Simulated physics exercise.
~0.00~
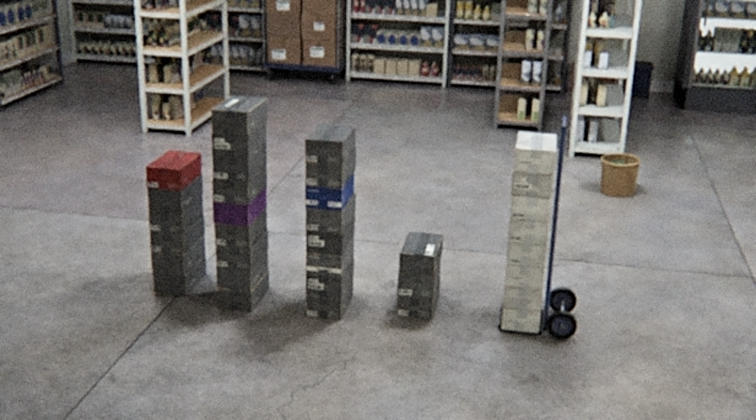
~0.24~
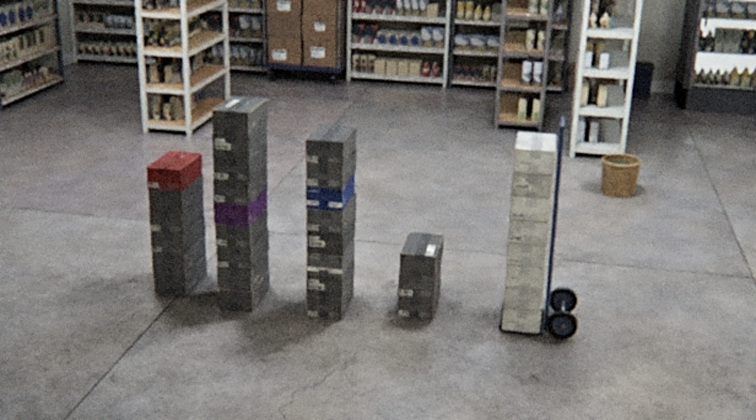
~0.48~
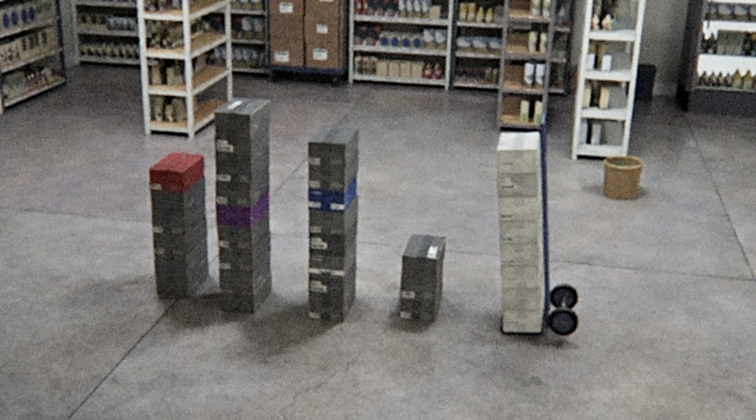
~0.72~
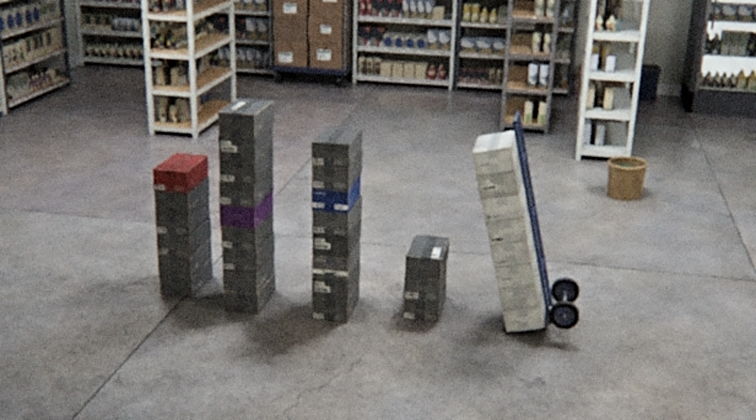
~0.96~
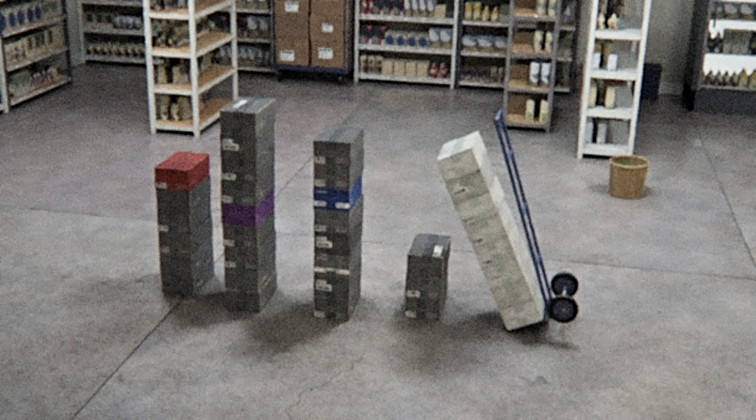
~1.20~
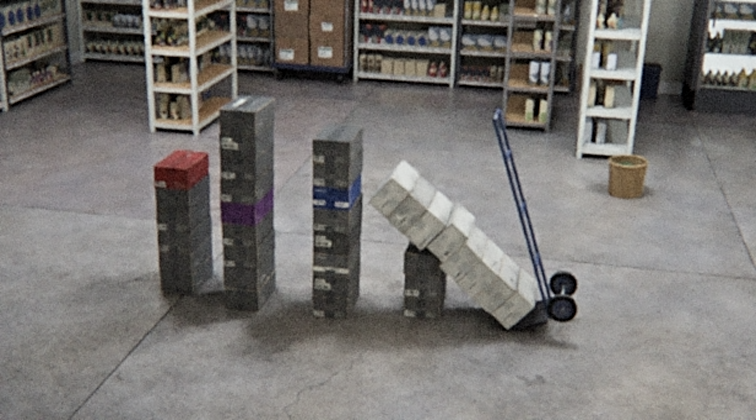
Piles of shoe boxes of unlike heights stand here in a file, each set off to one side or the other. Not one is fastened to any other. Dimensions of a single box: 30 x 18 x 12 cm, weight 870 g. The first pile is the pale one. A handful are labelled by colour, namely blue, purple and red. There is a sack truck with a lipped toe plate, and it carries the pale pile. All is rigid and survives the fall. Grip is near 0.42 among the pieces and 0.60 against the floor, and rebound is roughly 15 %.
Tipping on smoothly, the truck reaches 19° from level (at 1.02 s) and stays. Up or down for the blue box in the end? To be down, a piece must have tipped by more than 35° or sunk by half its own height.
Up.
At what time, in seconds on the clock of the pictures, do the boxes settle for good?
At around 2.0 s.
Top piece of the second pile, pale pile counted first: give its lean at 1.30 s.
0° from upright.
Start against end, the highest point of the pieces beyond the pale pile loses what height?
Drop: Around 0 cm.
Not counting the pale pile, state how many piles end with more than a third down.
Count: 0.
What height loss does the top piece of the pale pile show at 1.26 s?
Roughly 35 cm.
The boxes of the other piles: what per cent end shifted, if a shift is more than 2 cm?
10 in a hundred end up shifted.
Around 1.26 s, 8 of the pale pile down; none of the 26 other boxes down, 2 disturbed; blue box unmoved.
Around 1.30 s, 8 of the pale pile down; none of the 26 other boxes down, 3 disturbed; blue box unmoved.
Around 1.44 s, 8 of the pale pile down; none of the 26 other boxes down, 8 disturbed; blue box displaced 29 mm.
Around 1.72 s, 8 of the pale pile down; none of the 26 other boxes down, 4 disturbed; blue box unmoved.
Finally (2.4 s), 8 of the pale pile down; none of the 26 other boxes down, 6 disturbed; blue box displaced 14 mm; purple box unmoved; red box unmoved. Seen by the last camera, middles, blue box near (335, 189), purple box near (248, 204).
